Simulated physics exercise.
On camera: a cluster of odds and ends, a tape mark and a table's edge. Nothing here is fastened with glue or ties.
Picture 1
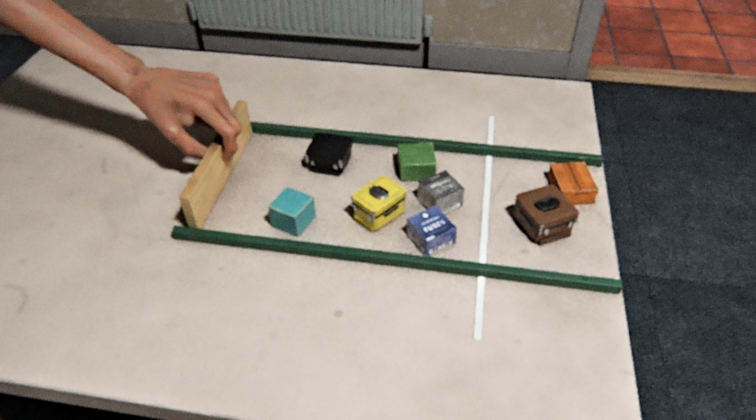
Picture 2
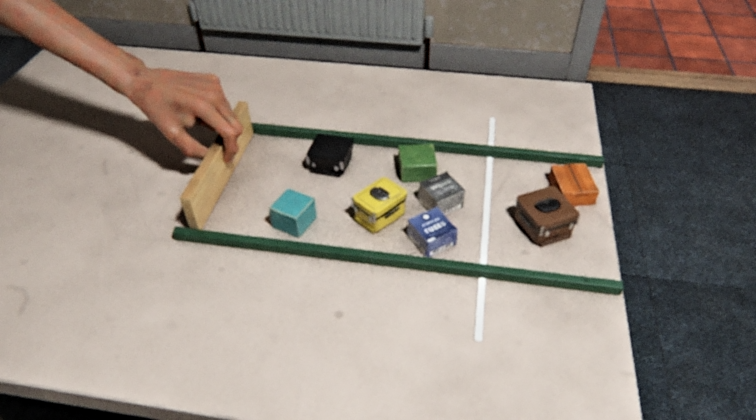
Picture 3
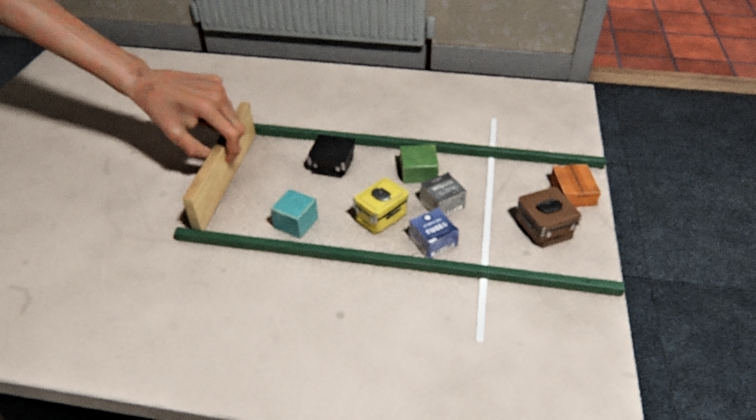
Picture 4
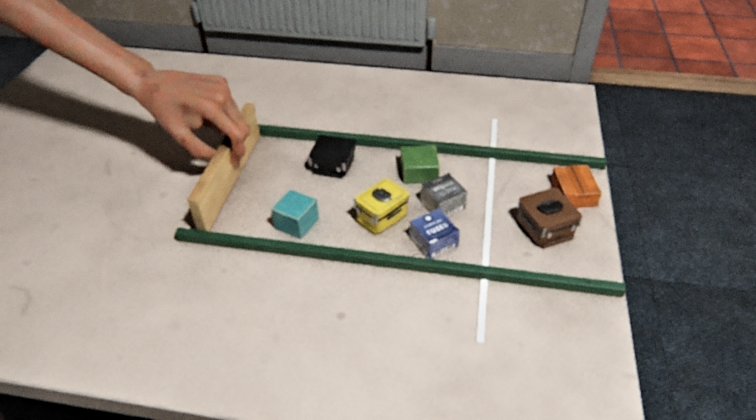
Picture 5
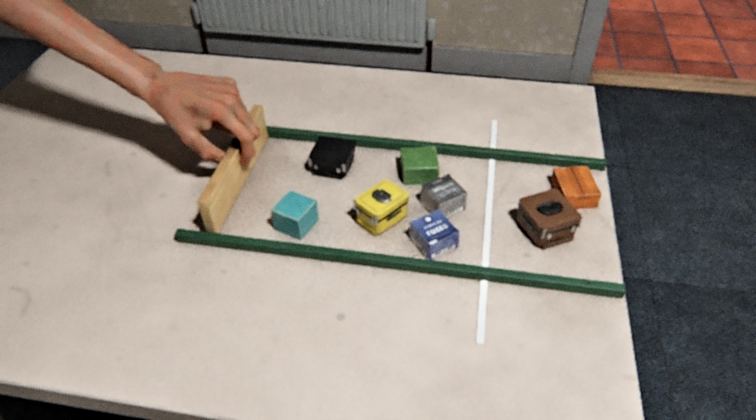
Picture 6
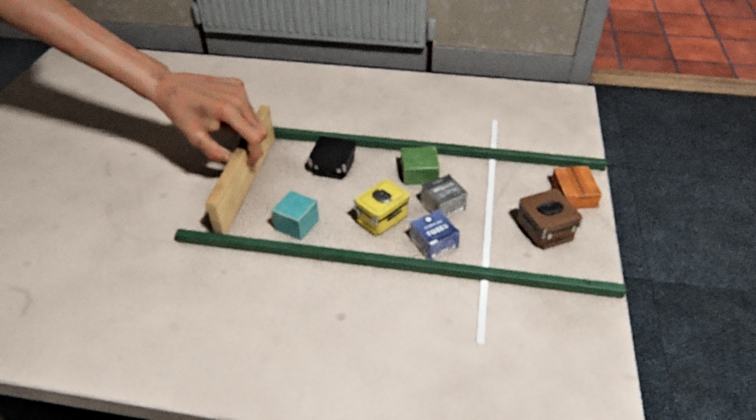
In the video, a hand slides an upright wooden board slightly rightward between two green rails on a table, while the scattered small boxes and blocks, including a turquoise one nearest the board, stay practically still around a white line.
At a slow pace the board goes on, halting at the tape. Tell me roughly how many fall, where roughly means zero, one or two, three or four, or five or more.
Roughly, zero fall.
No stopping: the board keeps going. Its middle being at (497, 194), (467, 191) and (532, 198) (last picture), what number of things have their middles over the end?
0, 0 and 1.
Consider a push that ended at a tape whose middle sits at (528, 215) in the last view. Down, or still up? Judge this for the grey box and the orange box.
As for the grey box, it holds; as for the orange box, it drops.
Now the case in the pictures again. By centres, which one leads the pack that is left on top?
Orange box.
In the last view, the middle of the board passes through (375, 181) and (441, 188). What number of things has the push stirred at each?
At the first point the count is 6, at the second it's 6.
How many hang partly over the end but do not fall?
The count is 0.
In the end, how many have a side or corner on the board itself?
3 touch it.
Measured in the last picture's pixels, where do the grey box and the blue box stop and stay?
Near (551, 192) and (542, 257).
Soon after, none off yet; orange box at rest near (576, 188); brown case at rest near (548, 219); grey box at rest near (444, 198).
After that, none off yet; orange box at rest near (576, 188); brown case at rest near (548, 219); grey box displaced a little near (463, 194).
And then, none off yet; orange box at rest near (576, 188); brown case at rest near (548, 219); grey box displaced well along near (516, 193).
In the end, the number that fall off is zero.
